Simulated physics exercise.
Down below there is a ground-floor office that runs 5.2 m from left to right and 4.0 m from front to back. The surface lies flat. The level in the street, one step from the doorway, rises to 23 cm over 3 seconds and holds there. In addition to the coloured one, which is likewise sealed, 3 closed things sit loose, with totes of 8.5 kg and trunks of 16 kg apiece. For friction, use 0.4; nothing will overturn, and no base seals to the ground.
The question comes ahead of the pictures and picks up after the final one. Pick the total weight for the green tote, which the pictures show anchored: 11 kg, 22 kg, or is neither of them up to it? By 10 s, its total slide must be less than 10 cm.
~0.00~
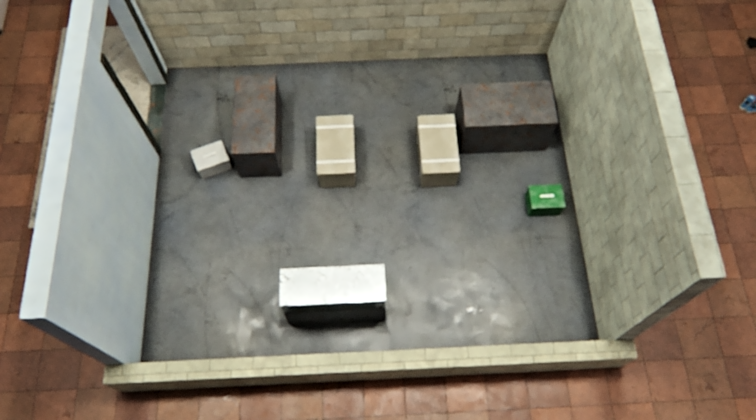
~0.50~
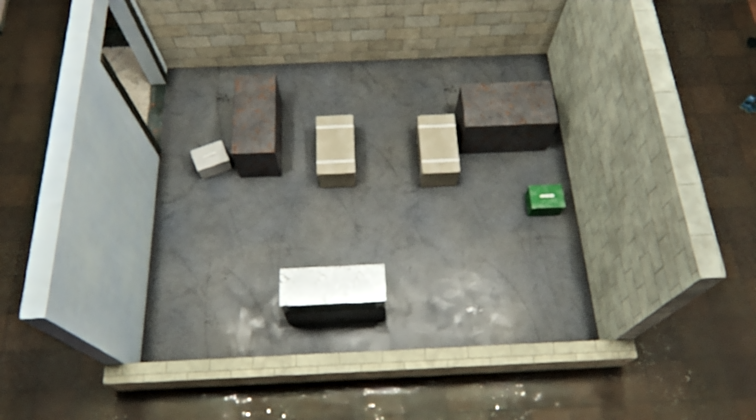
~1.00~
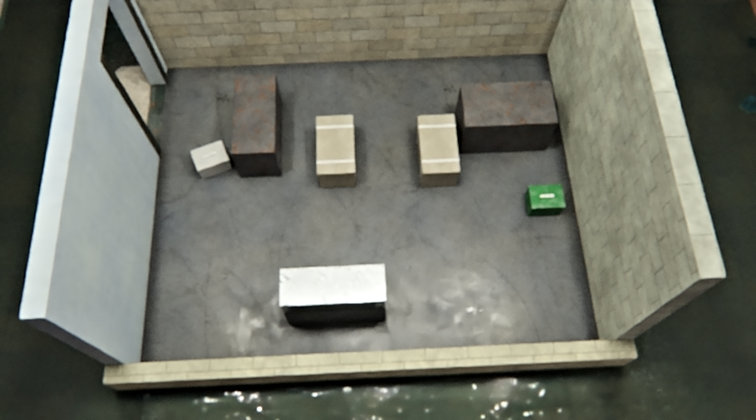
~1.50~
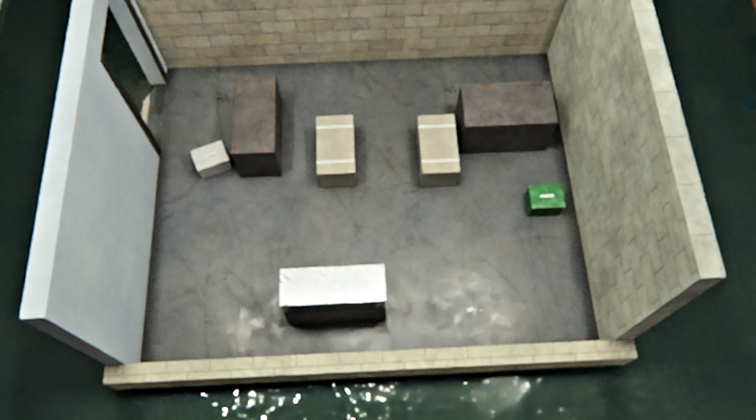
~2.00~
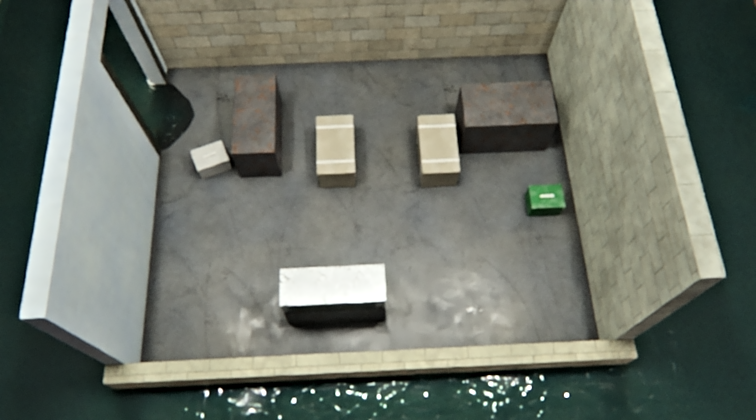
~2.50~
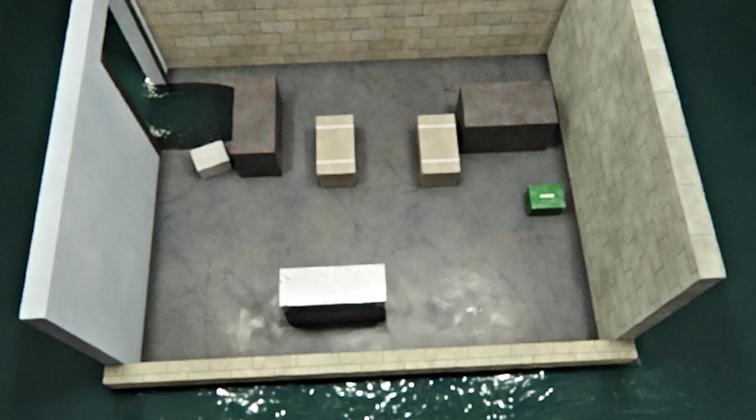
11 kg is enough.
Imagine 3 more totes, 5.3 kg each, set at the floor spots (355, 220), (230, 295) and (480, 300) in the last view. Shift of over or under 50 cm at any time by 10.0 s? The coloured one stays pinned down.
Below the mark, above the mark, below the mark.
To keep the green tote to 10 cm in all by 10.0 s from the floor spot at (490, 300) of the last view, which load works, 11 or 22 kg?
Here the lighter suffices.
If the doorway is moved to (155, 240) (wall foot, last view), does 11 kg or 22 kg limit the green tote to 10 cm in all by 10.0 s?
The big mass is needed.
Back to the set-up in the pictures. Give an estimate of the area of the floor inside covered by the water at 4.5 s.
Roughly 6.5 m2.
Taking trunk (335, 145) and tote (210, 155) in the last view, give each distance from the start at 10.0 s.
First 0 cm, then 200 cm.
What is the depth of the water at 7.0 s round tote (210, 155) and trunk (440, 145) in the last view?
I'd put it at 5 cm and 4 cm respectively.
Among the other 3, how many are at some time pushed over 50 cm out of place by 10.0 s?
1.
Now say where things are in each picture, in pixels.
In the first picture, the green tote at (547, 196), on the bottom; 0.0 m2 under water; 0 of 4 have shifted.
In the second picture, the green tote at (547, 196) rests on the ground; 0.0 m2 under water; 0 of 4 have shifted.
In the third picture, the green tote at (547, 196) rests on the ground; water covers 0.0 m2; 0 of 4 have shifted.
In the fourth picture, the green tote at (547, 196) rests on the ground; 0.0 m2 under water; 0 of 4 have shifted.
In the fifth picture, the green tote at (547, 196) rests on the ground; 0.2 m2 under water; 0 of 4 have shifted.
In the sixth picture, the green tote at (547, 196), on the bottom; 0.9 m2 under water; 0 of 4 have shifted.
After 3.5 s the green tote would be 0 cm from its start with 11 kg and 0 cm from its start with 22 kg; 0 cm of water round it then.
After 4.5 s the green tote would be 0 cm from its start with 11 kg and 0 cm from its start with 22 kg; 0 cm of water round it then.
After 7.0 s the green tote would be 0 cm from its start with 11 kg and 0 cm from its start with 22 kg; 1 cm of water round it then.
After 10.0 s the green tote would be 0 cm from its start with 11 kg and 0 cm from its start with 22 kg; 3 cm of water round it then.
